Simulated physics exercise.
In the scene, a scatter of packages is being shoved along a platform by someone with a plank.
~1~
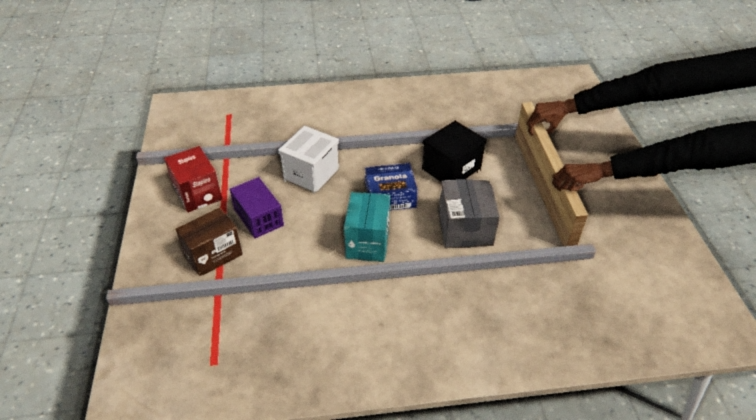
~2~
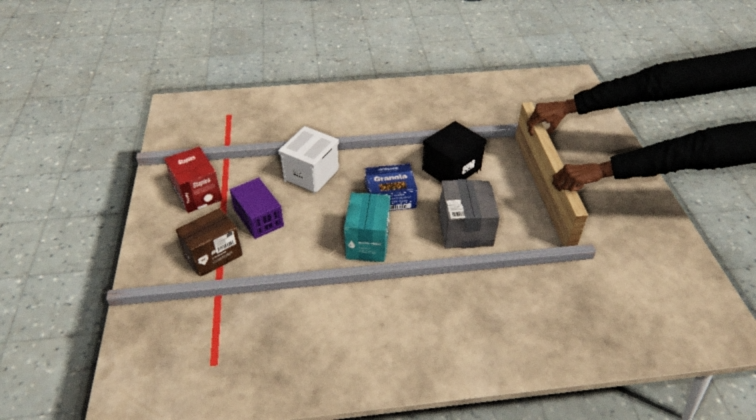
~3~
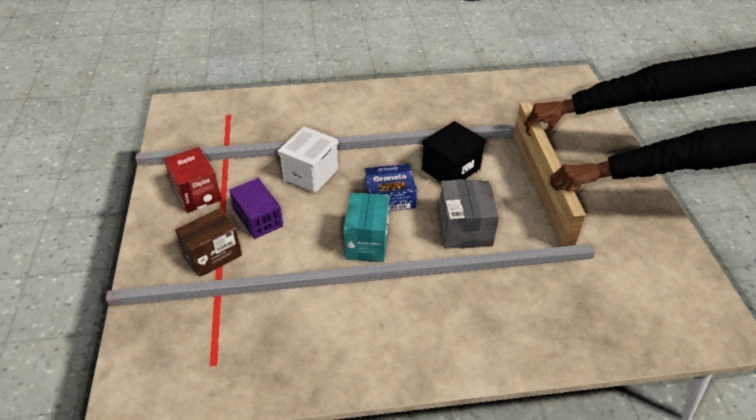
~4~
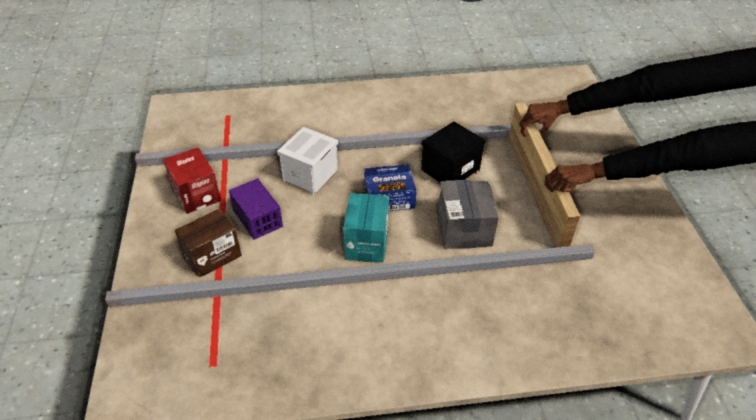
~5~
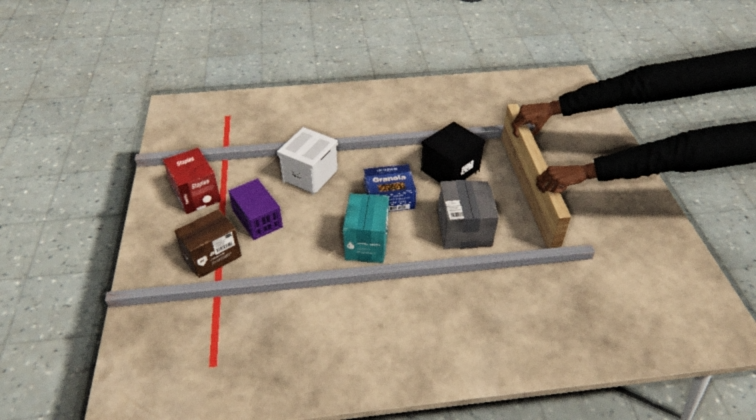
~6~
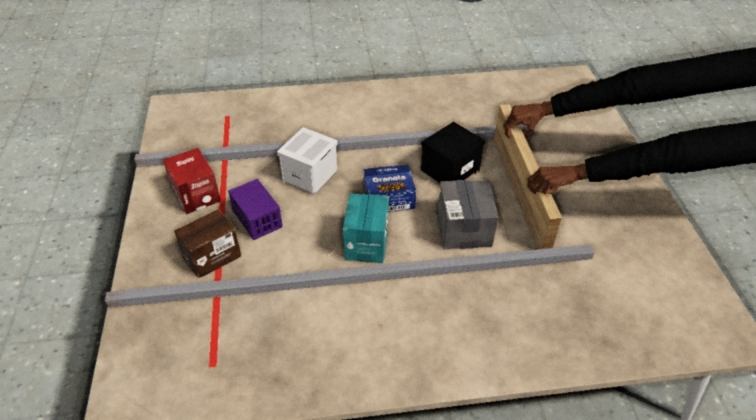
Two hands slide a wooden plank slightly left across a table toward scattered, unmoving boxes.
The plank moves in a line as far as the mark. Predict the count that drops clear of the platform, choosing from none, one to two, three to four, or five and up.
The count is one to two.
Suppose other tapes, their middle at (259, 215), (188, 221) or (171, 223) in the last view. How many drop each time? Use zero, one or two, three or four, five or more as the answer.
Place one: None; place two: Five or more; place three: More than four.
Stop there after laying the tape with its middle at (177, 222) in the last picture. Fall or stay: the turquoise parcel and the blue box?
The turquoise parcel is gone and the blue box stays put.
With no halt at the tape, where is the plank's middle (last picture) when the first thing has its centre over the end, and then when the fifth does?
Roughly (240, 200) for the earlier crossing, roughly (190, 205) for the later one.
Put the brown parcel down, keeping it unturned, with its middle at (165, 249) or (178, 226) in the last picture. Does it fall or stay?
Result, in order: It leaves the top; it leaves the top.
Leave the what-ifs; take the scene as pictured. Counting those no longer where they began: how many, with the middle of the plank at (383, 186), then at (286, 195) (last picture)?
First 5, then 8.
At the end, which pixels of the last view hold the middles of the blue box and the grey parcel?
Same order as the question: First (197, 202), second (190, 241).
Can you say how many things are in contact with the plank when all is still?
It touches 3.
Early on, none off yet; red box at rest near (192, 181); brown parcel at rest near (209, 244); purple crate at rest near (256, 209).
A while later, none off yet; red box travelled a little near (166, 181); brown parcel travelled about its own width near (155, 247); purple crate travelled about its own width near (213, 212).
Finally, the number that fall off is one or two; lost, brown parcel and red box.
